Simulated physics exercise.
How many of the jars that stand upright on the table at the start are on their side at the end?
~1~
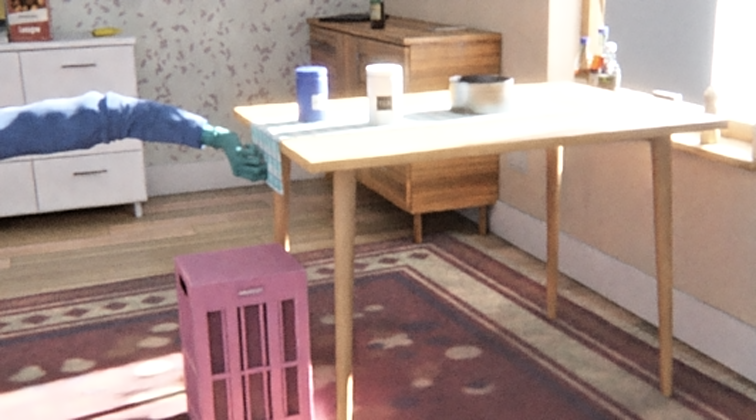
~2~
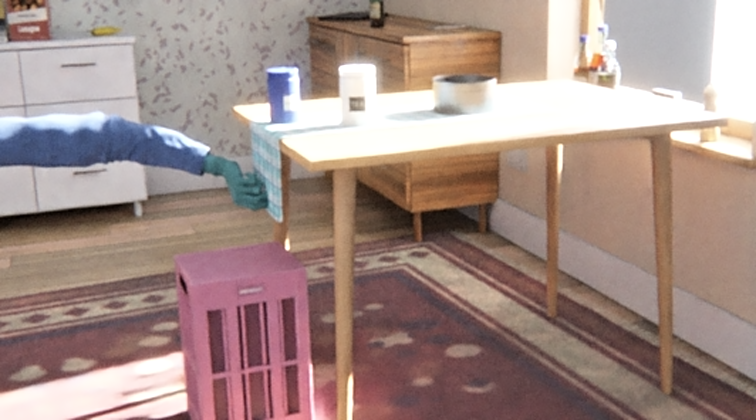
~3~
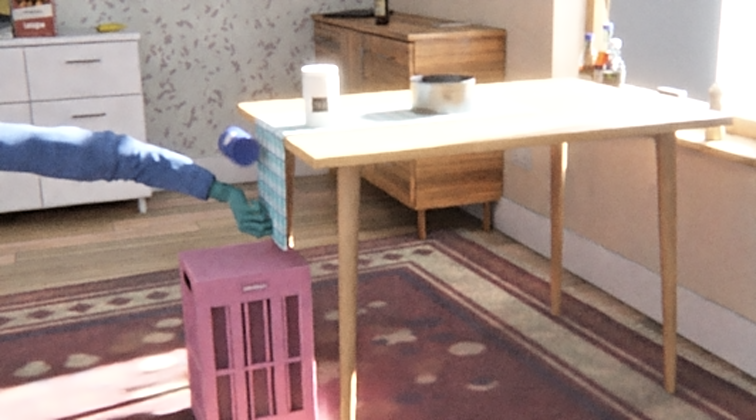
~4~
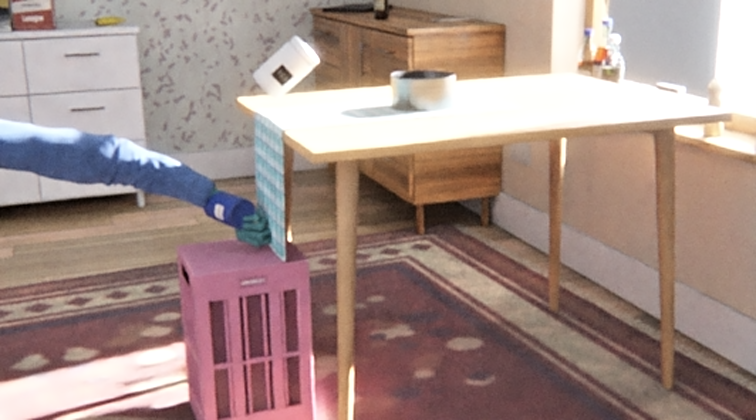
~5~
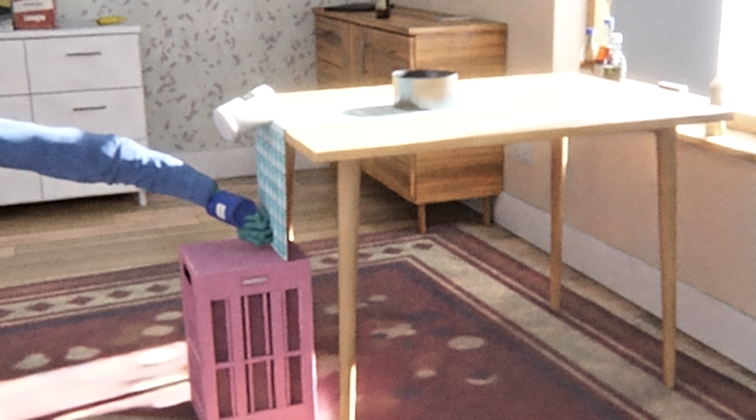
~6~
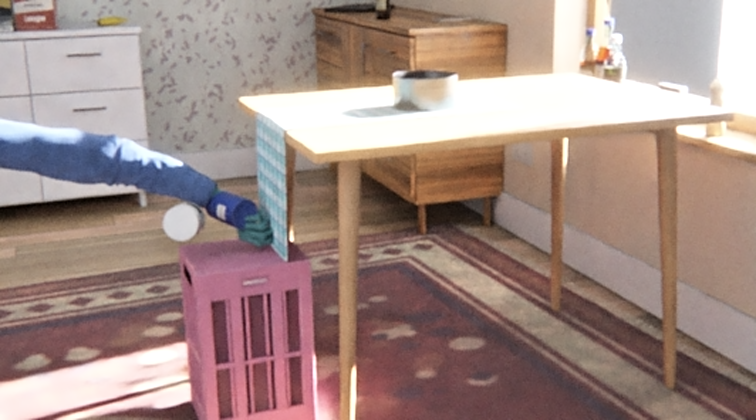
Two of them are on their side at the end, the white jar and the blue jar.
An arm in a blue sleeve and green glove reaches from the left in a sunlit room, seen from the side of a pale wooden table, and holds the end of a turquoise scarf above a pink crate. A blue jar, a white jar and a pot stand on the table. The hand draws the scarf down, and all three shift left. The blue jar tips over the edge and drops beside the glove as the hem reaches the crate. The white jar then tilts and falls too, ending near the forearm, while the pot stays on the table.
